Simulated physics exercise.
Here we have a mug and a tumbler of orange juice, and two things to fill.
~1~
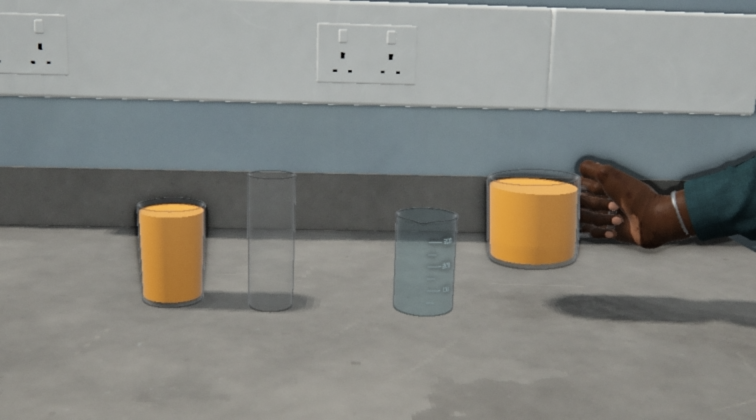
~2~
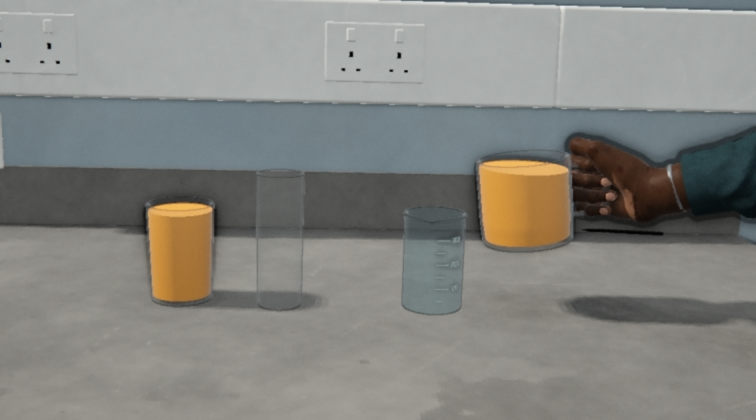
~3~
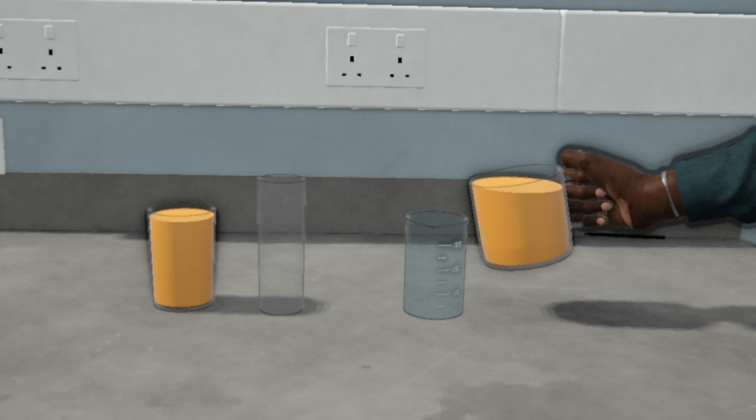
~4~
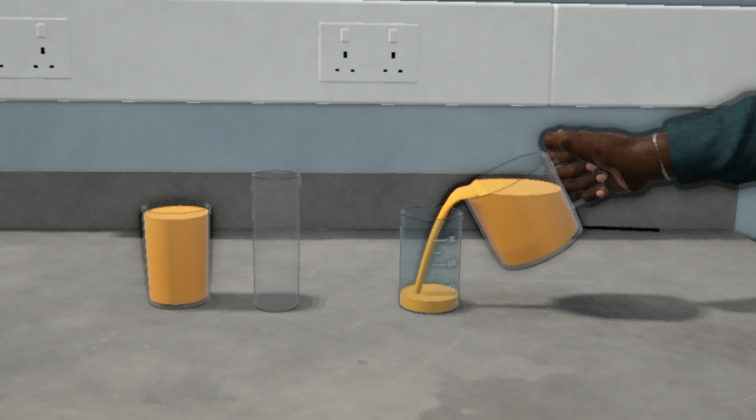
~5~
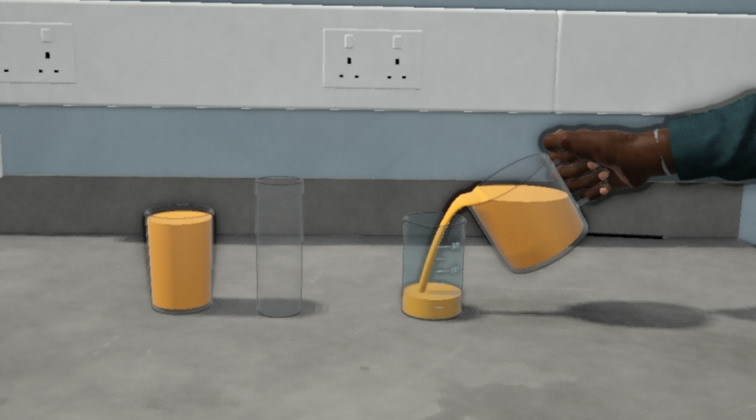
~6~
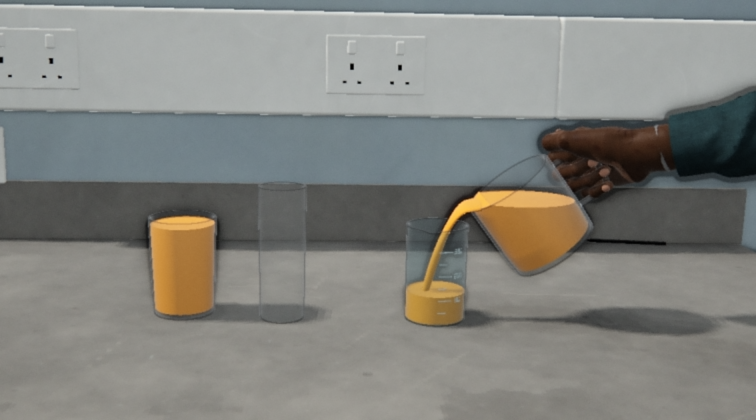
A hand reaching in from the right tilts a clear mug of orange juice and pours a stream into the beaker beside it, where a shallow layer slowly rises. On the grey counter, a nearly full tumbler of orange juice stands at left beside an empty, tall clear glass. Seen from the front, with white sockets on the wall behind, the view shifts slightly throughout.
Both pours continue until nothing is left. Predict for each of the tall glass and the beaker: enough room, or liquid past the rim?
Outcome: The tall glass will let some escape over the top; the beaker will let some escape over the top.
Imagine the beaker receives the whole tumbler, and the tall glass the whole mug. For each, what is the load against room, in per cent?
Some 90 per cent for the first and some 230 per cent for the second.
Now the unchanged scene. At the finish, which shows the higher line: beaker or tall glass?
That would be in the one on the left.
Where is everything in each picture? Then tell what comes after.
In the first frame, a hand has the mug; mug (533, 215) nearly full; tumbler (172, 249) nearly full; beaker (425, 259) empty; tall glass (271, 238) empty.
In the second frame, the mug is tipped; mug nearly full, surface at (523, 168); beaker (434, 258) empty.
In the third frame, the mug is tipped; mug (521, 213) nearly full; beaker (435, 263) empty.
In the fourth frame, the stream is running; mug (521, 209) tipped 30° with nearly all of its load; beaker nearly empty, surface at (429, 293).
In the fifth frame, the stream is running; mug (526, 212) tipped 35° with nearly all of its load; tall glass (279, 244) empty.
In the sixth frame, the stream is running; mug (530, 213) tipped 35° with about three quarters of its load; tumbler nearly full, surface at (183, 224); beaker about a quarter full, surface at (435, 290); tall glass (282, 249) empty.
Shortly, the beaker is nearly full.
Then, the beaker is full to the brim, some went over its rim.
At the finish, the tall glass is full to the brim, some went over its rim; the beaker is full to the brim, some went over its rim.
